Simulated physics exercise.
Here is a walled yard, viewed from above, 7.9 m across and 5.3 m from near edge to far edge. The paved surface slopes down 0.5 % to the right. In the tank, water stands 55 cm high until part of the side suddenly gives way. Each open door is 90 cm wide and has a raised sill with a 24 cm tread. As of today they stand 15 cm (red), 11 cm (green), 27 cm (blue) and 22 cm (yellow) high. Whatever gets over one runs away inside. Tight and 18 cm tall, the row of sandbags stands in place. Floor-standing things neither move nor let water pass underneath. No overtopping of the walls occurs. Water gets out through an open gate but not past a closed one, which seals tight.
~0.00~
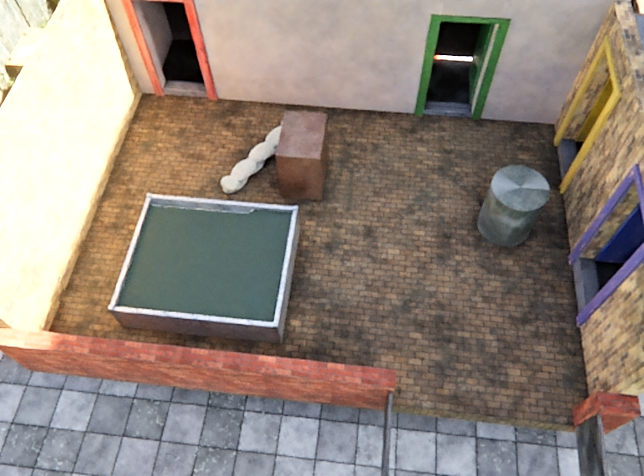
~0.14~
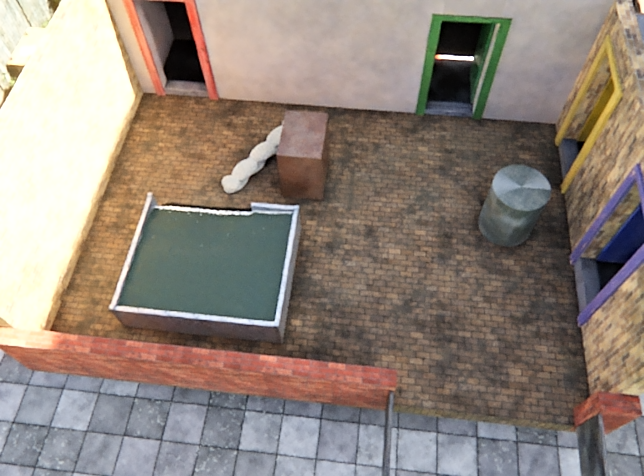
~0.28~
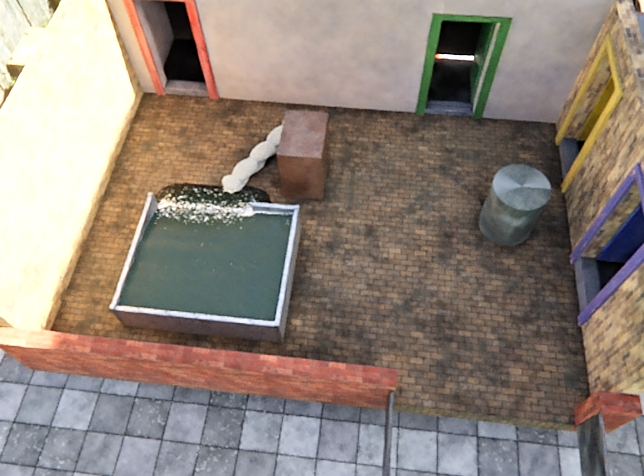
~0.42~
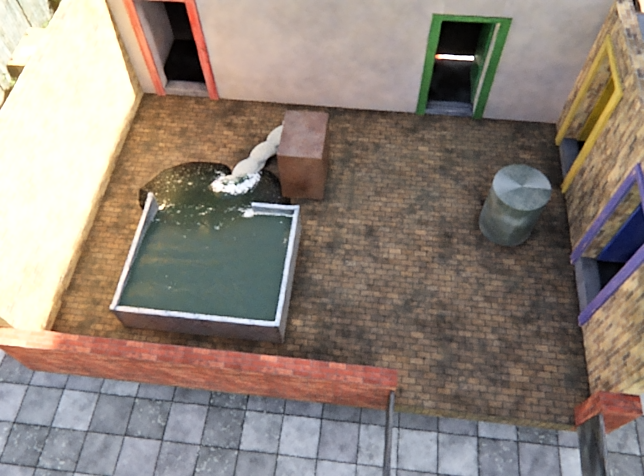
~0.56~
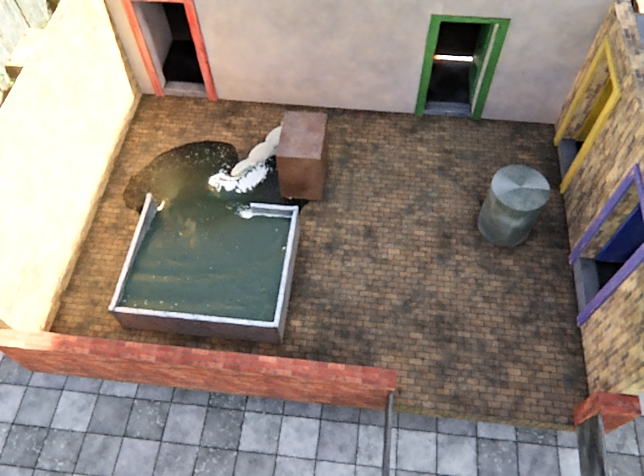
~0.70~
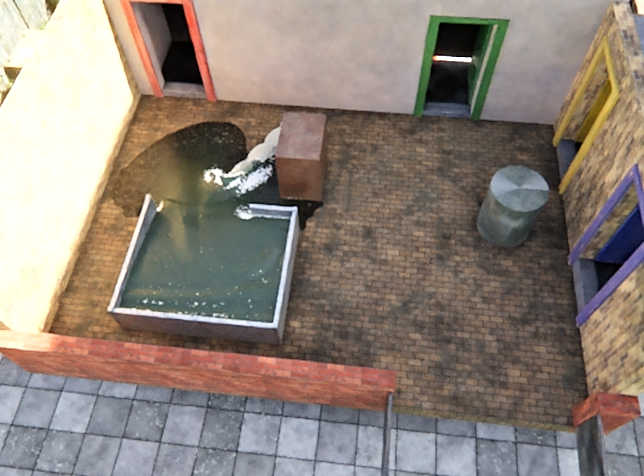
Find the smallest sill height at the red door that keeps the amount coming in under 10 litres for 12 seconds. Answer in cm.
The smallest height is roughly 28 cm.
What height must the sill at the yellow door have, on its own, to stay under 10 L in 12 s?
Roughly 10.0 cm at yellow.
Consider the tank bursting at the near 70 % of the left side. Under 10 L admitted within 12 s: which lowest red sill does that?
About 17 cm.
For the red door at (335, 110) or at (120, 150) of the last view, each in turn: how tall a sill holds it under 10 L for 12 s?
Minimums: Roughly 8.5 cm and 21 cm.
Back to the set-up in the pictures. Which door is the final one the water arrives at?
Door: Blue.
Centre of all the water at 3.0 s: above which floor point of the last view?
Around (222, 194).
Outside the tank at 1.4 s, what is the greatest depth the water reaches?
Close to 37 centimetres.
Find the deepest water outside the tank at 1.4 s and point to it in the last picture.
Near pixel (227, 195).
After 1.4 s water covers 25 % of the floor, deepest (37 cm) near (227, 195); 19 cm at the red door, 2 litres in over its 15 cm sill.
After 3.0 s water covers 35 % of the floor, deepest (28 cm) near (211, 109); 26 cm at the red door, 92 litres in over its 15 cm sill.
After 12.0 s water covers 90 % of the floor, deepest (9 cm) near (126, 281); 7 cm at the red door, 132 litres in over its 15 cm sill.
At the red door as built, the water arrived by 1.1 s and peaked near 30 cm at 2.6 s.
Run again over the same 12 s with other heights there, 17 litres in over 25.5 cm, 5 litres over 30 cm. The limit of 10 litres is kept from about 28 cm up.
